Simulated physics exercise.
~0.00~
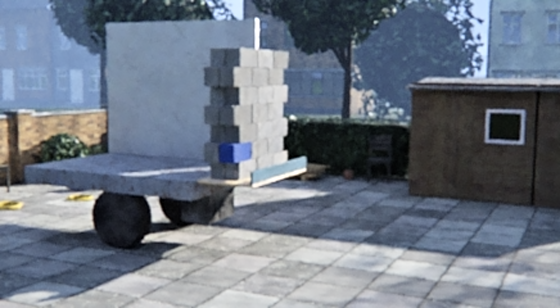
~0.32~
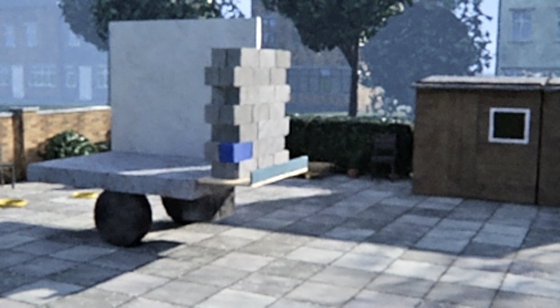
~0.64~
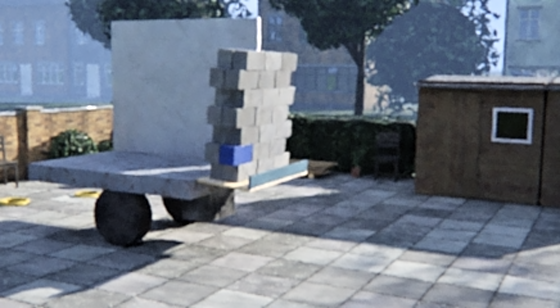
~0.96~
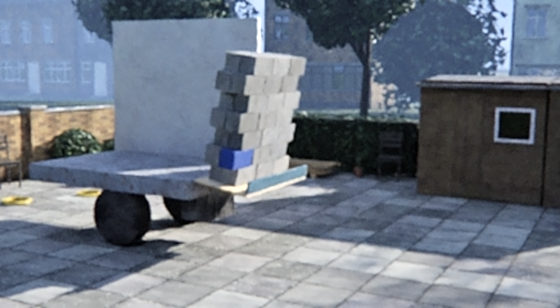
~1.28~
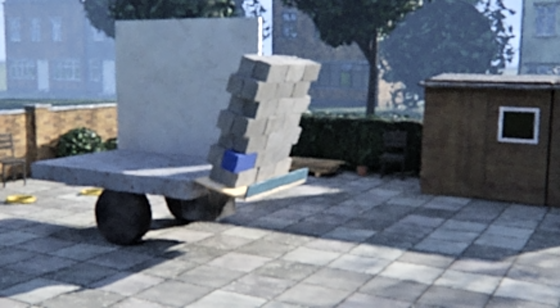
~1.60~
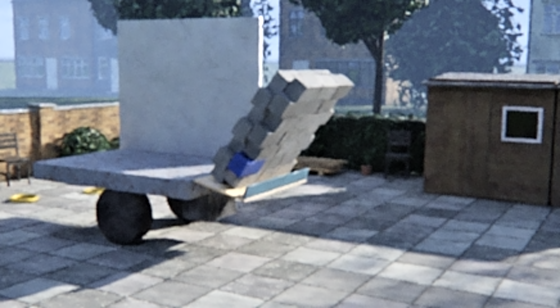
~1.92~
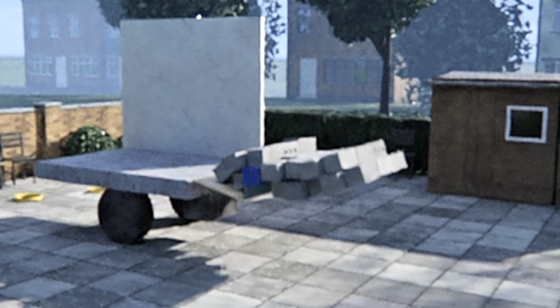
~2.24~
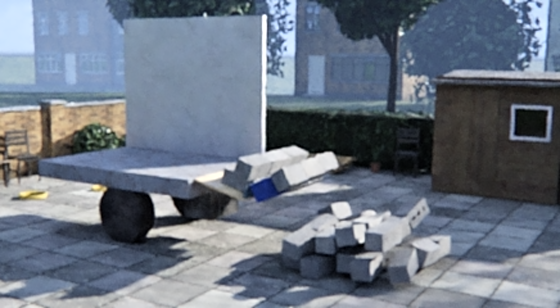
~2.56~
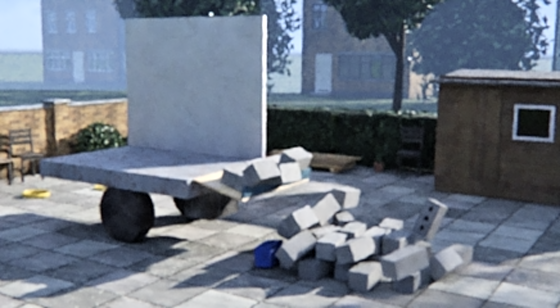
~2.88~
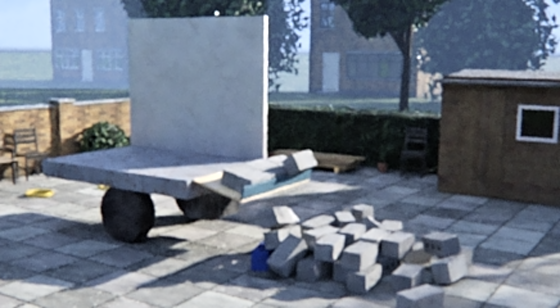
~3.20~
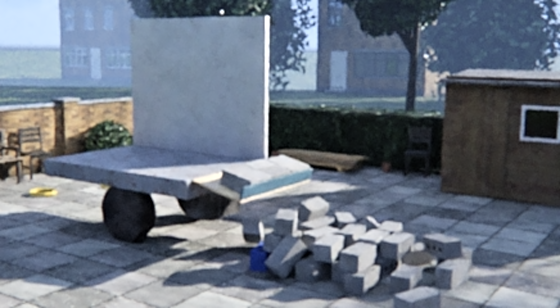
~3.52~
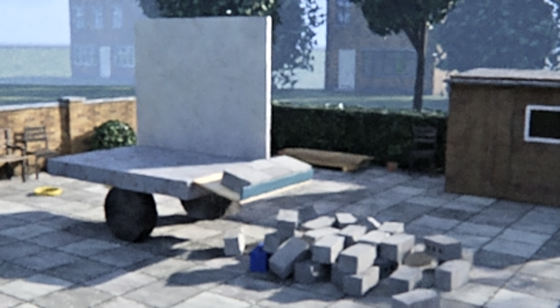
In a paved yard beside a wooden shed, a stack of grey concrete blocks with one blue block leans right as the platform beneath it dips at the end of a wheeled flatbed, then topples over, leaving most of the blocks heaped on the paving below.
